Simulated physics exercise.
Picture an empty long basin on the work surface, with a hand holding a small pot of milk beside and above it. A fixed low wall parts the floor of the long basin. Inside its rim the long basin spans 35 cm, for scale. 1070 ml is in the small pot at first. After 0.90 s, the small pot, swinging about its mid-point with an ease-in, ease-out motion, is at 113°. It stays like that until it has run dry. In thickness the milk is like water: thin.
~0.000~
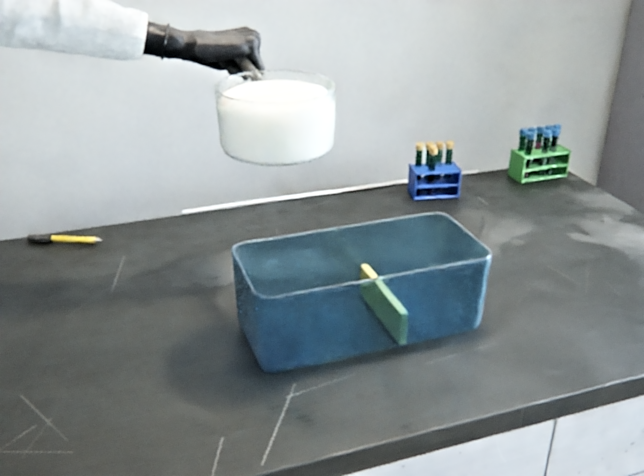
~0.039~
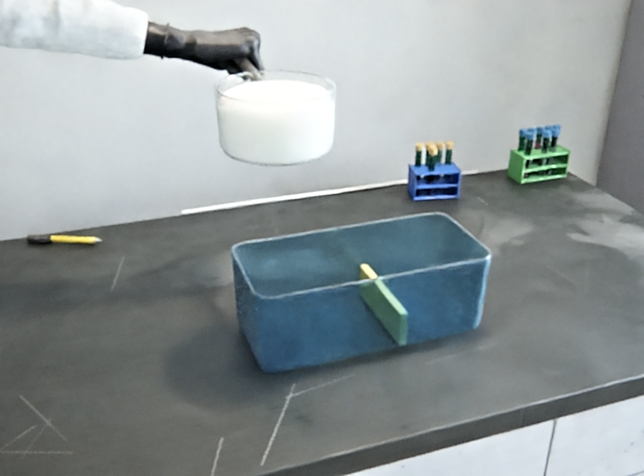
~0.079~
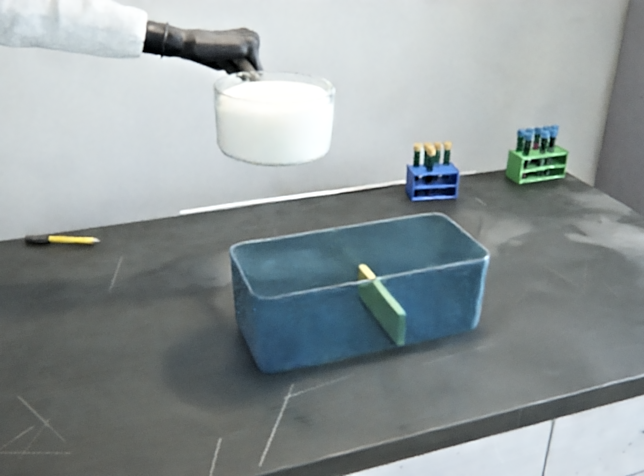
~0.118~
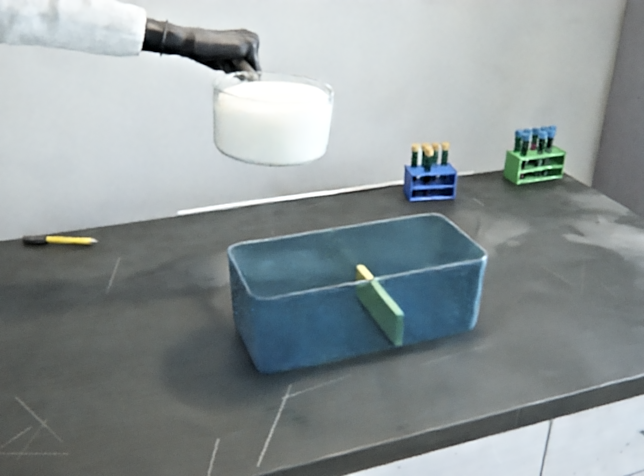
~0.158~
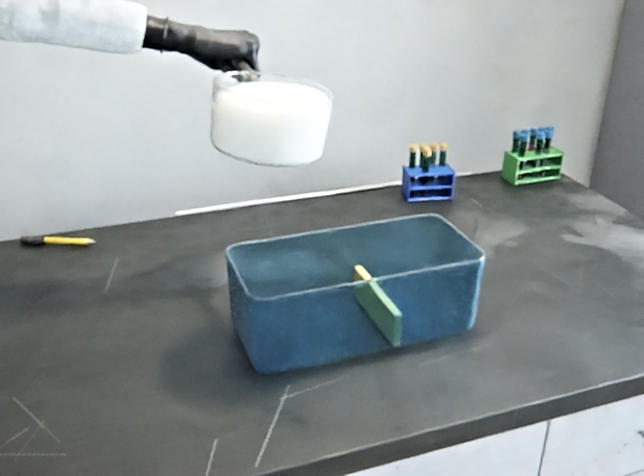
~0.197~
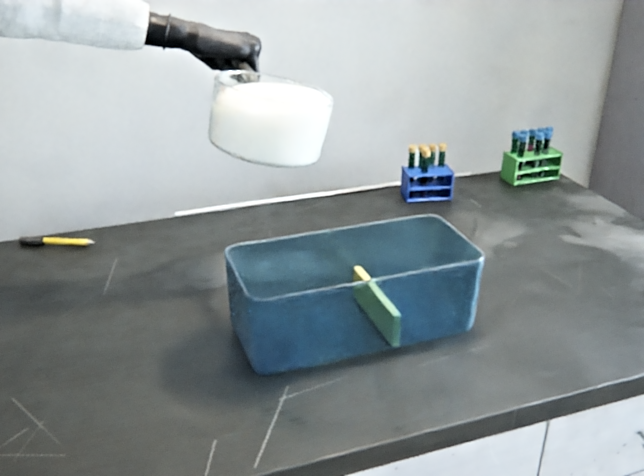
On a dark work surface against a pale wall, a long blue basin with a green divider sits empty while a black-gloved hand holds a clear pot of milk above its left side. The pot starts level, then tilts slightly down to the right, slowly at first and then a little faster.
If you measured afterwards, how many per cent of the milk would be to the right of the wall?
About 48 out of 100.
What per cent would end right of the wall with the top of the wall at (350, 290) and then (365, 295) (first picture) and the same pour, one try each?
Respectively 80 and 70 %.
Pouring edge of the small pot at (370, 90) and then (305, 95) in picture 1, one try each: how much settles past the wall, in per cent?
About 75 %, then about 10 %.
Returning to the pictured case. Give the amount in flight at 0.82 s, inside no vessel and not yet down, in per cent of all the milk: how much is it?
Airborne share: Near 14 %.
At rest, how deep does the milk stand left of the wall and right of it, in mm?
Left part about 18 mm deep, right part about 26 mm deep.
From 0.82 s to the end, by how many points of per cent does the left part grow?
Close to 20% of the whole.
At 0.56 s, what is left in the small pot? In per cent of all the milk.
I'd put it near 50 percent.
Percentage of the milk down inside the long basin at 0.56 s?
Near 7 in a hundred.
Then, 0.56 s in, the tilt is 77° and 50 per cent is still to pour, 3 is left of the wall and 4 right of it.
Then, 0.82 s in, the tilt is 111° and 7 per cent is still to pour, 30 is left of the wall and 49 right of it.
Then, 1.10 s in, the tilt is 113° and 0 per cent is still to pour, 49 is left of the wall and 48 right of it.
Then, 1.40 s in, the tilt is 113° and 0 per cent is still to pour, 50 is left of the wall and 48 right of it.
Finally, 50 per cent lies left of the wall, 48 right of it and 2 outside.
